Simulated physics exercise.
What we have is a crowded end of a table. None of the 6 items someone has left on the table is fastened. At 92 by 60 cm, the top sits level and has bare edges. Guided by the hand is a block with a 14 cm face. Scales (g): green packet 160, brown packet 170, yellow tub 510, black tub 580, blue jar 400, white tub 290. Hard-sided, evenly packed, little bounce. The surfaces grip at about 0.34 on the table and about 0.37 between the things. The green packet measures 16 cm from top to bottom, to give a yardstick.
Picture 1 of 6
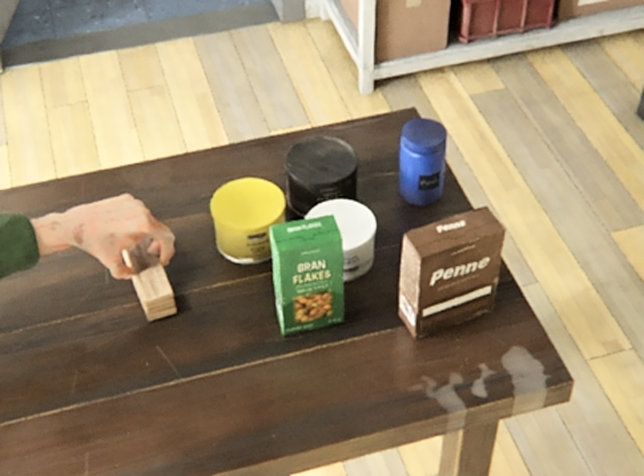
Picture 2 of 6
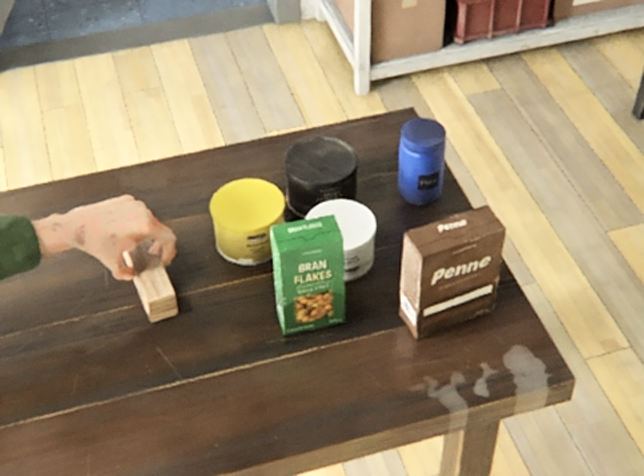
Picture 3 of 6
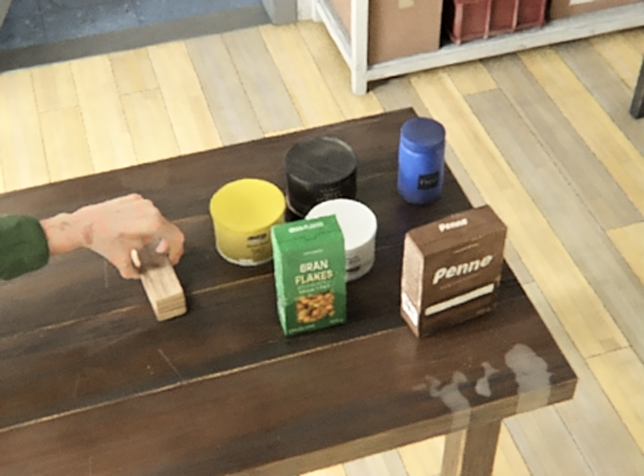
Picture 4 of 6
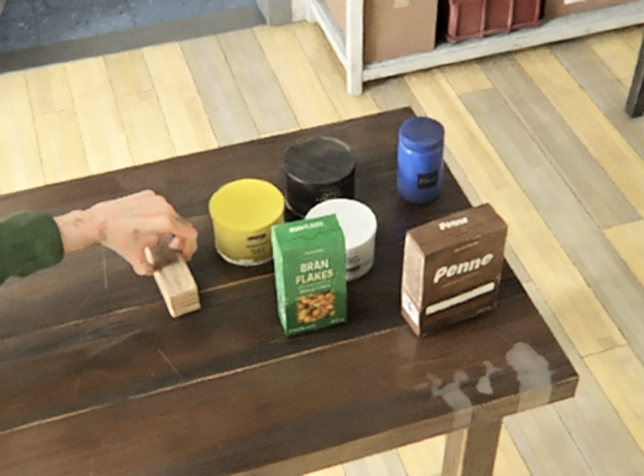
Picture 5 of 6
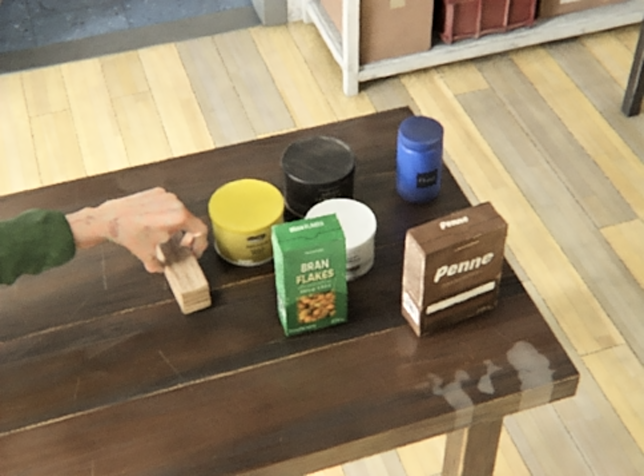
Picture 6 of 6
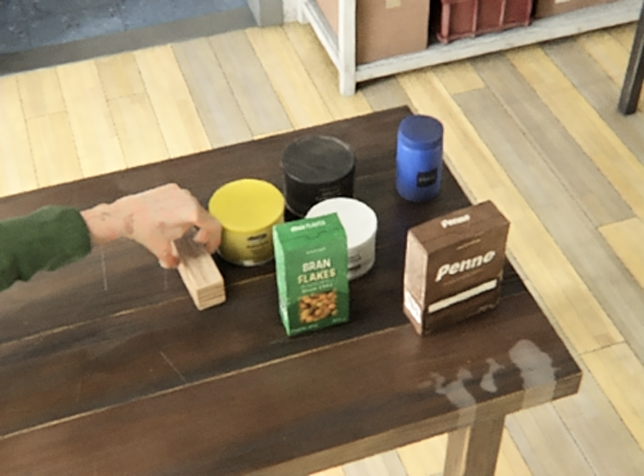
At the start, a hand holds a small wooden block at the left of a dark table, near a green bran flakes box, a brown penne box, a blue jar and yellow, black and white tubs. The hand then slides the block slowly rightward, close to the yellow tub, while the other items stay still.
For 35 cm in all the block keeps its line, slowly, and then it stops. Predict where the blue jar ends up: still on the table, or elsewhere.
The blue jar ends up elsewhere.
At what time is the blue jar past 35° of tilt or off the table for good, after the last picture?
Time: Roughly 1.4 s.
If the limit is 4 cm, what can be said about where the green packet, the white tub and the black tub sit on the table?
In short, the green packet stays close to home, the white tub leaves its position, the black tub leaves its position.
Then, 0.60 s on from there, pusher on by 19 cm; yellow tub moved 10 cm; black tub moved 6 cm; white tub moved 2 cm.
Then, 1.10 s on from there, pusher on by 29 cm; yellow tub moved 20 cm; black tub moved 12 cm; white tub moved 9 cm.
Then, 1.70 s on from there, pusher on by 35 cm; blue jar now off the table; yellow tub moved 26 cm; white tub moved 14 cm.
Then, 2.00 s on from there, pusher on by 35 cm; yellow tub moved 26 cm; white tub moved 14 cm; black tub moved 13 cm.
In the end, off the table, blue jar; not toppled but over 4 cm from the start, yellow tub, black tub and white tub; the other 2 under 4 cm from the start.
